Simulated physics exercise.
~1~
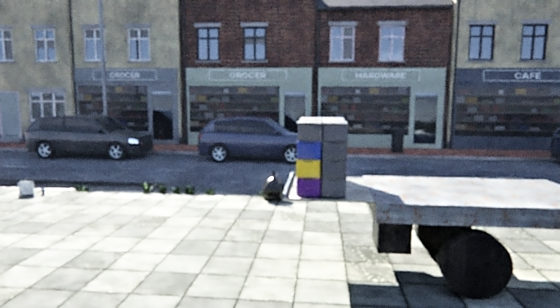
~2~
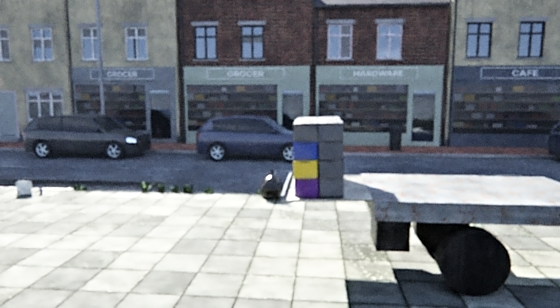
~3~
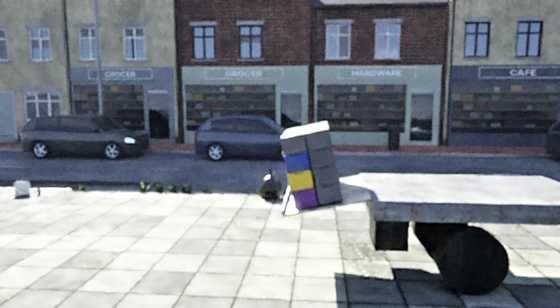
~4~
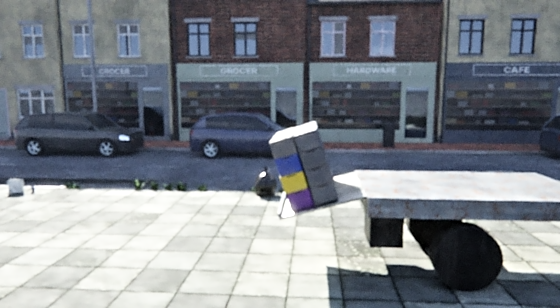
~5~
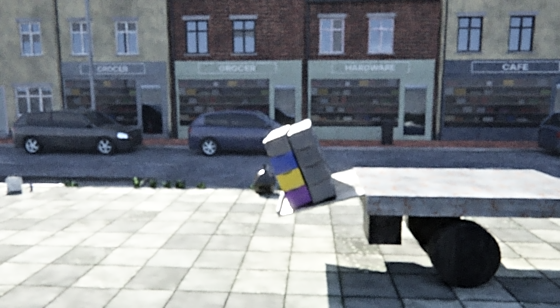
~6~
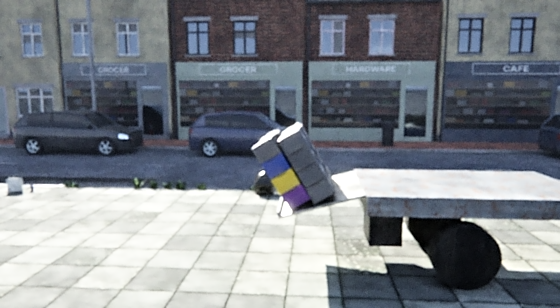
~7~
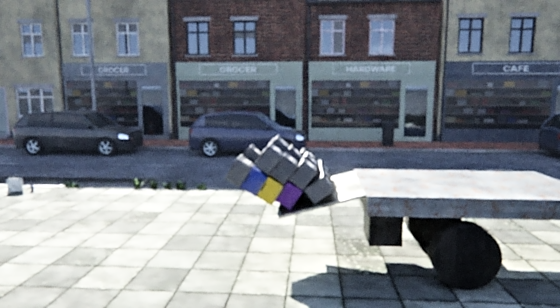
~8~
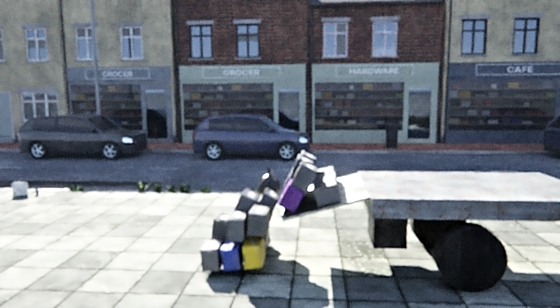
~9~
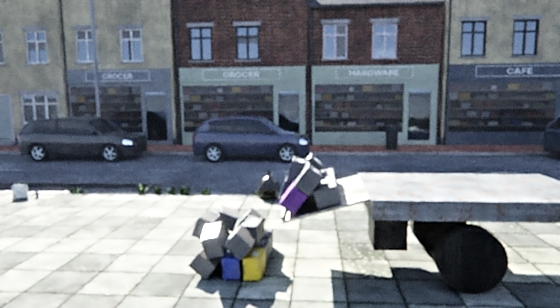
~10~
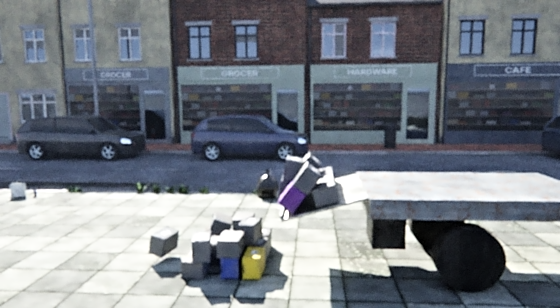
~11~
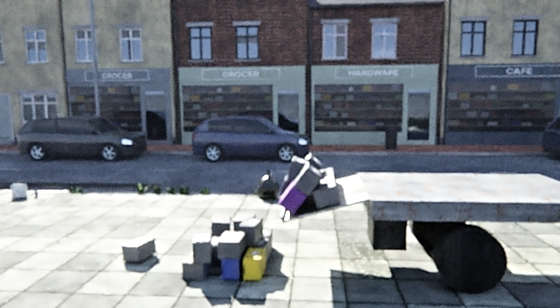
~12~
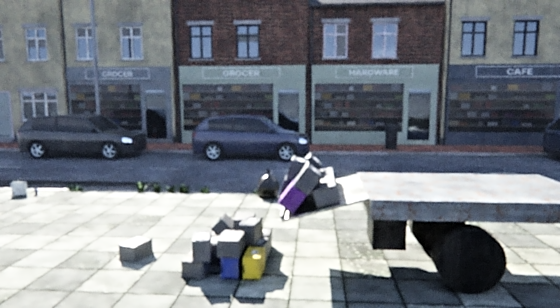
A tall stack of grey boxes, with blue, yellow and purple ones down its near side, stands at the left end of a pale flat-bed on a paved square, seen from the side by a slightly swaying camera. Behind are a street with two parked dark cars and a row of shops. The flap beneath droops, and the stack leans left, then topples and breaks apart. Many boxes spill onto the paving, one tumbling farther left. At the end the blue and yellow boxes lie in a heap, while the purple one stays tilted on the flap with a few others.
